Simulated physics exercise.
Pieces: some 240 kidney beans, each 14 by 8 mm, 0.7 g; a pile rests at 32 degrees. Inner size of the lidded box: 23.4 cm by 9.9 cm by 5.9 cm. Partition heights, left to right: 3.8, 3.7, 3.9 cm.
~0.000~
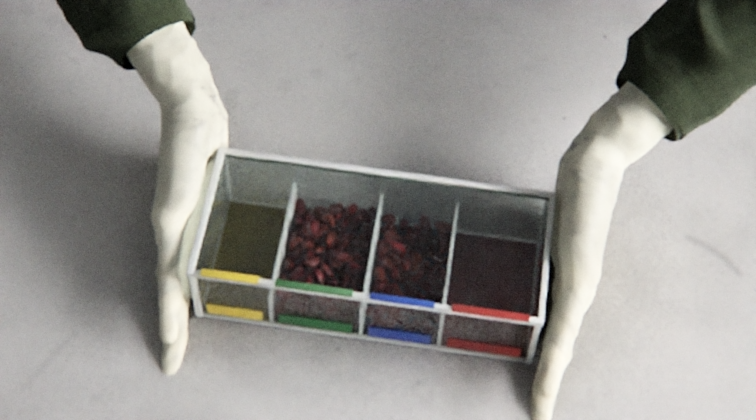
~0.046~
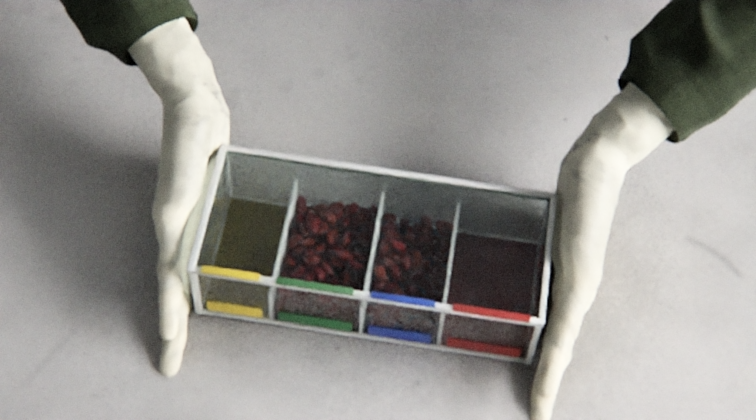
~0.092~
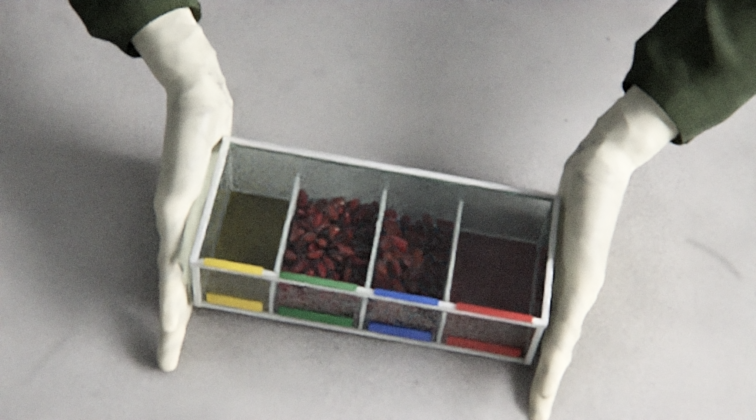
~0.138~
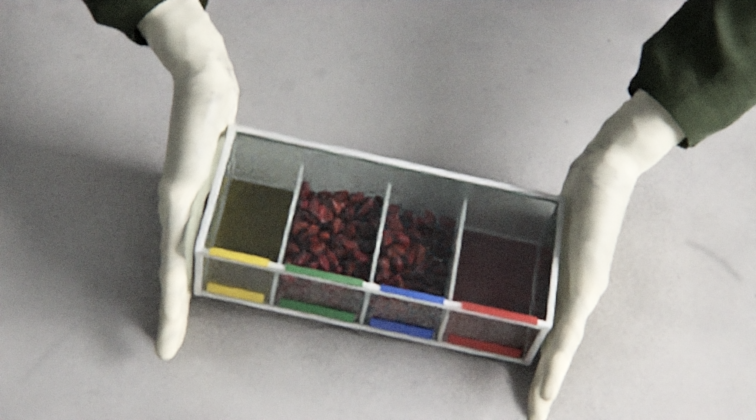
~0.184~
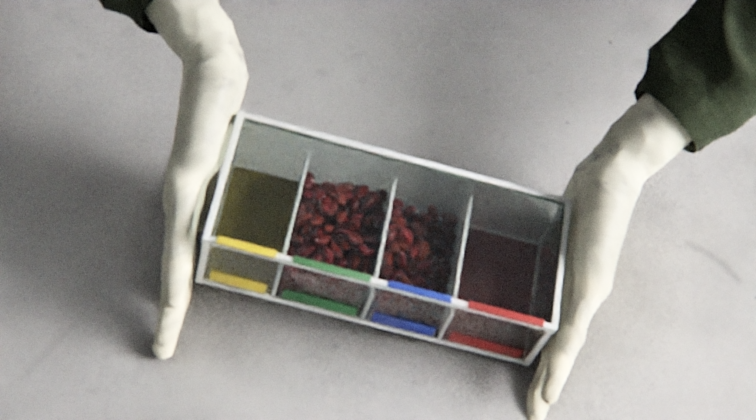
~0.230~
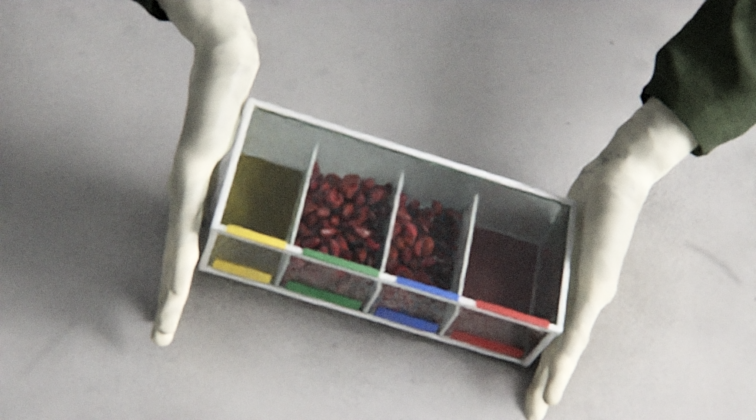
To begin with, two pale hands hold a clear, four-section box almost level, with dark red beans piled in the green- and blue-marked middle sections. The hands then tilt it steadily clockwise, the left side rising and the right front corner lowest, while the beans stay in their sections.
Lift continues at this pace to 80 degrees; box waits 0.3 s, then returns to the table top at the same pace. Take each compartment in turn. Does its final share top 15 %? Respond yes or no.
Red: Yes; blue: Yes; green: Yes; yellow: No.
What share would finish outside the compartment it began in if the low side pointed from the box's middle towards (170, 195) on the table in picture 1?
That would be close to 25 per cent.
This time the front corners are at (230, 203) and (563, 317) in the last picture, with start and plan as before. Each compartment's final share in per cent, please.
Red 30 %; blue 35 %; green 35 %; yellow 0 %.
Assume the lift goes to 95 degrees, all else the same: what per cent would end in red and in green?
With that change, red ends at 70 percent while green ends at 15 percent.
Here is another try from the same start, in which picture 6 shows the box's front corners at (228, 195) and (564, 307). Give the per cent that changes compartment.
Around 35 per cent, it would seem.
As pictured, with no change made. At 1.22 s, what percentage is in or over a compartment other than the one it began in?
About 25 per cent.
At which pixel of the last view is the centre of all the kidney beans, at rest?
Approximately (418, 280) in the last view.
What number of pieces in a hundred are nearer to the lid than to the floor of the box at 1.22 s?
Close to 30 in a hundred.
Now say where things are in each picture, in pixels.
The first frame shows box tilt 0 degrees, front corners at (194, 271) and (538, 319); blue 35 %, green 65 %.
The second frame shows box tilt 1 degrees, front corners at (195, 267) and (538, 320).
The third frame shows box tilt 3 degrees, front corners at (197, 260) and (541, 321).
The fourth frame shows box tilt 7 degrees, front corners at (202, 249) and (546, 323), lowest corner right front.
The fifth frame shows box tilt 10 degrees, front corners at (209, 237) and (551, 325), lowest corner right front.
The sixth frame shows box tilt 14 degrees, front corners at (218, 225) and (556, 327), lowest corner right front; blue 35 %, green 65 %. The box's pace is about 85 degrees a second.
Then, at 1.22 s, tilt 80 degrees; red 20 %, blue 35 %, green 45 %.
Then, at 1.88 s, tilt 41 degrees; red 30 %, blue 30 %, green 40 %.
After 2.58 s, tilt 0 degrees; red 30 %, blue 30 %, green 40 %.
In the end, at 3.1 s, red 30 %, blue 30 %, green 40 %, yellow 0 %.
